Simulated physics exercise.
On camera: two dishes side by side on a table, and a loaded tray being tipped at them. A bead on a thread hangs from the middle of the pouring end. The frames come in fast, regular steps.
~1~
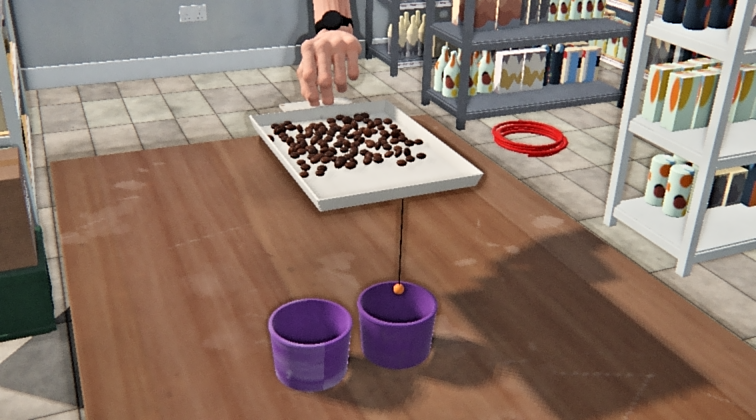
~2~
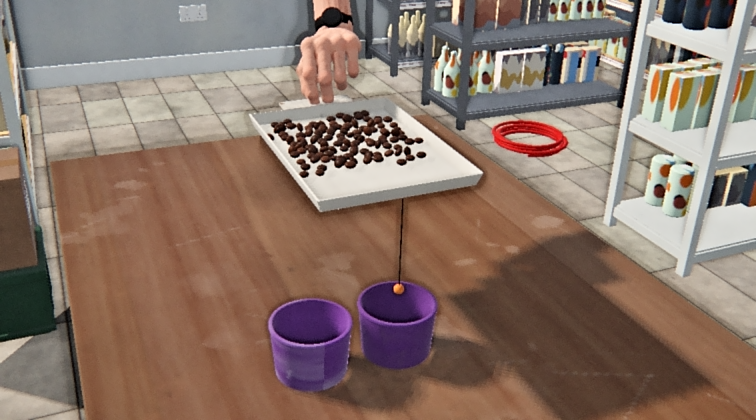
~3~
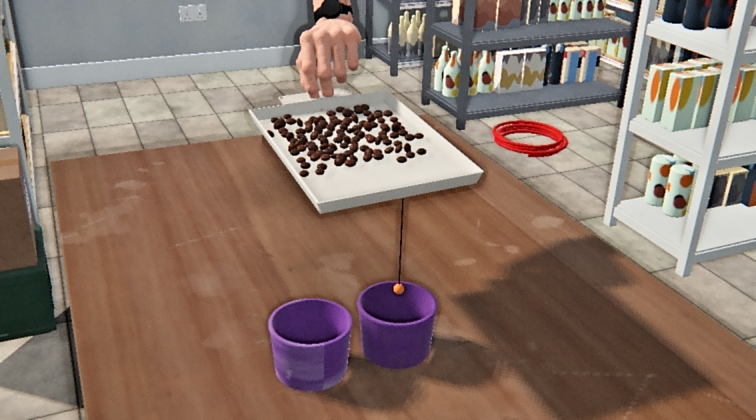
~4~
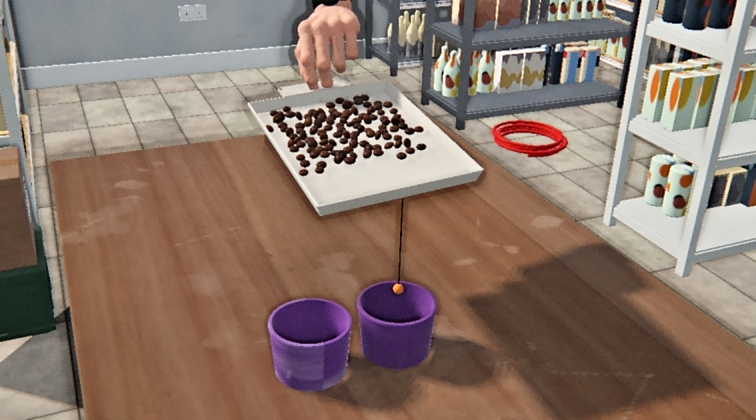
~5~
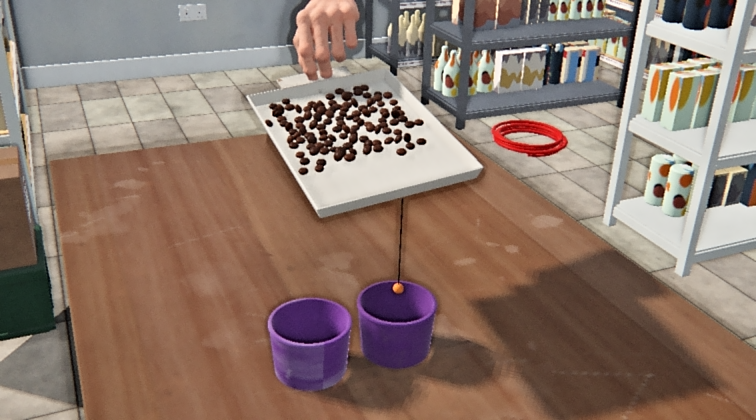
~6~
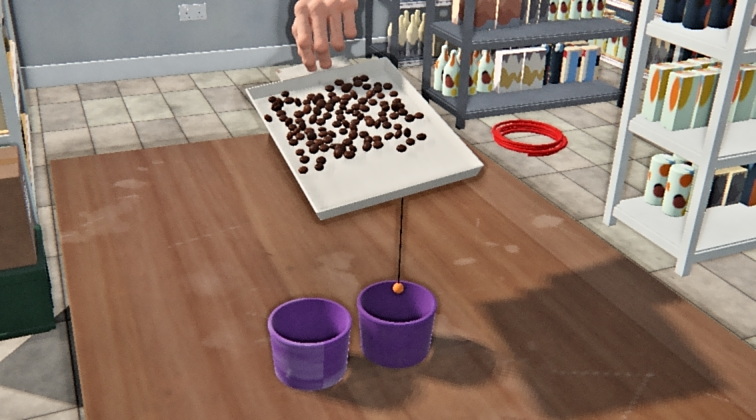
A hand gradually tilts a white tray of dark brown pieces above two purple dishes.
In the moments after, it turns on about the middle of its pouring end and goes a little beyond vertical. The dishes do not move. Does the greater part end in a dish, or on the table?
In the dishes lies more than half of it.
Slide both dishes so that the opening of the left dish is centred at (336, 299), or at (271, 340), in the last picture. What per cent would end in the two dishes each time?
About 30 and 50 per cent.
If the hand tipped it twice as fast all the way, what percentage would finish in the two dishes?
Roughly 60 in a hundred.
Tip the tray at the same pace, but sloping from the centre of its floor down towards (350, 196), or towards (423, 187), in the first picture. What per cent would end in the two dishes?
About 60 and 10 per cent.
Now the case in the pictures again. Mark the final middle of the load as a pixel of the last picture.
Near (315, 362).
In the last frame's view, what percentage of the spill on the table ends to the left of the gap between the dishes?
Some 30 per cent.
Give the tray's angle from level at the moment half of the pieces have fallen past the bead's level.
Around 75° of tilt.
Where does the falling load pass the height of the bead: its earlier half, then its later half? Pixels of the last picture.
Early half (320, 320), late half (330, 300).
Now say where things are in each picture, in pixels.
Corners of the pouring end at (321, 197) and (477, 172), level; middle of the load at (342, 141), flat chocolate drops; left dish at (324, 364); right dish at (413, 342); bead on its thread at (399, 289), in the first picture.
Corners of the pouring end at (321, 198) and (477, 172), level; middle of the load at (342, 139), in the second picture.
Corners of the pouring end at (321, 200) and (477, 170), tipped barely, lowest at the left corner; middle of the load at (342, 136), in the third picture.
Corners of the pouring end at (320, 203) and (477, 168), tipped a little, lowest at the left corner; middle of the load at (341, 130), in the fourth picture.
Corners of the pouring end at (320, 205) and (477, 166), tipped a little, lowest at the left corner; middle of the load at (341, 124), in the fifth picture.
Corners of the pouring end at (320, 208) and (477, 164), tipped a little, lowest at the left corner; middle of the load at (341, 118); left dish at (324, 363); right dish at (412, 341), in the sixth picture.
Soon, tray tipped steeply; most on the tray; a stray few in the left dish; a small part in the air.
A while on, tray tipped right over; about a quarter on the tray; about half in the left dish; a stray few in the right dish; about a quarter outside both; a small part in the air.
Towards the end, tray tipped past a quarter turn; most in the left dish; a stray few in the right dish; about a quarter outside both.
Finally, tray tipped past a quarter turn; most in the left dish; a stray few in the right dish; about a quarter outside both.
